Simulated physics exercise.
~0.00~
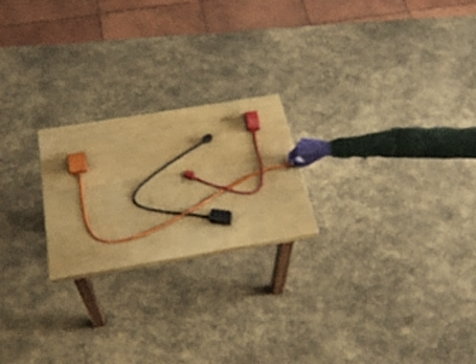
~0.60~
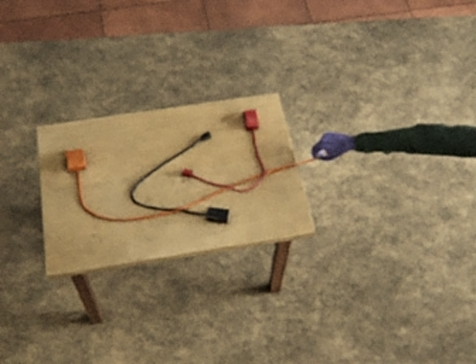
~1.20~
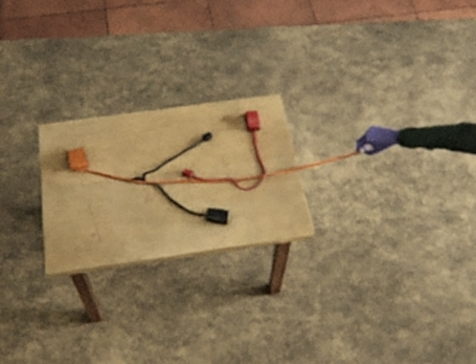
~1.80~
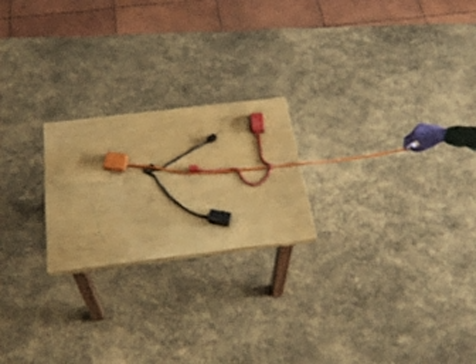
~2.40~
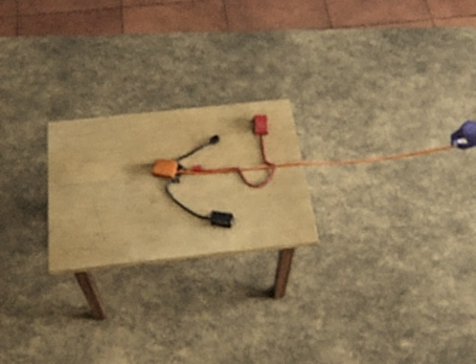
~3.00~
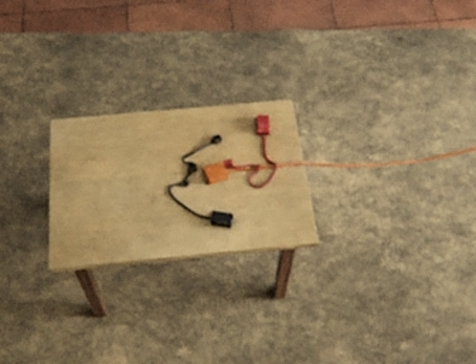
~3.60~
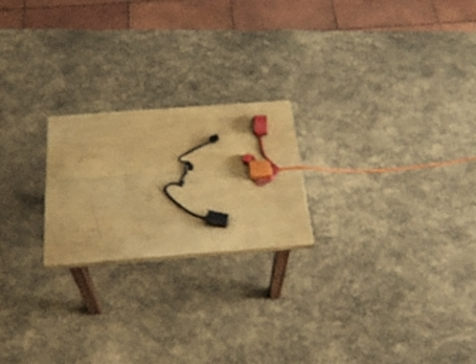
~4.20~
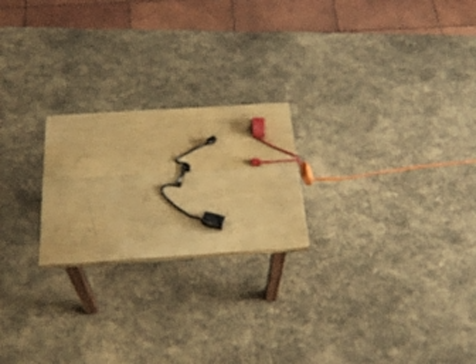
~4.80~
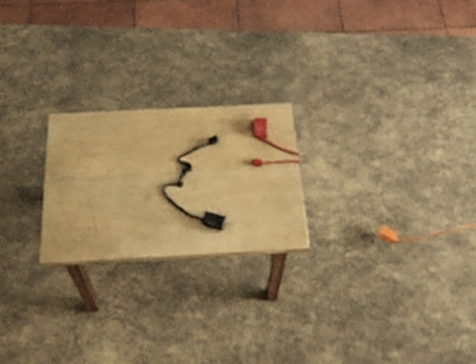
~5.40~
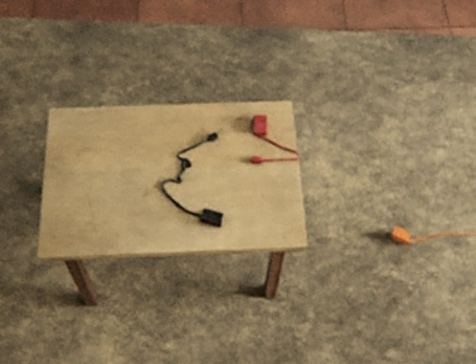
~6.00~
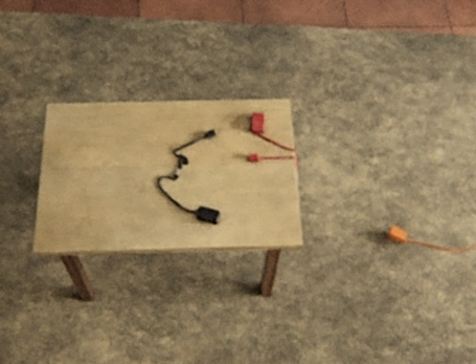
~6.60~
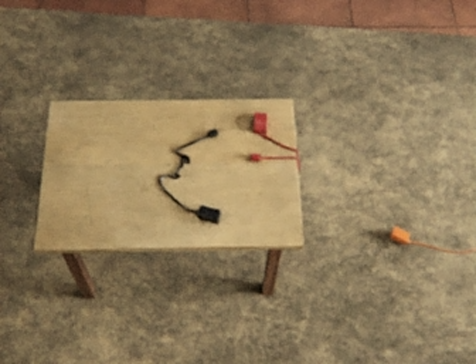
An orange lead with an orange charger lies at the left of a pale wooden table, seen from above, beside a black lead in the middle and a red one at the right. A purple-gloved hand in a dark sleeve pulls the orange lead rightwards and passes out of view. The lead straightens, and its charger slides across the table, bunching the black lead slightly. Reaching the red lead, it drags that cord towards the right edge, then drops off. The orange charger ends on the grey floor, while the black and red chargers remain on the table.
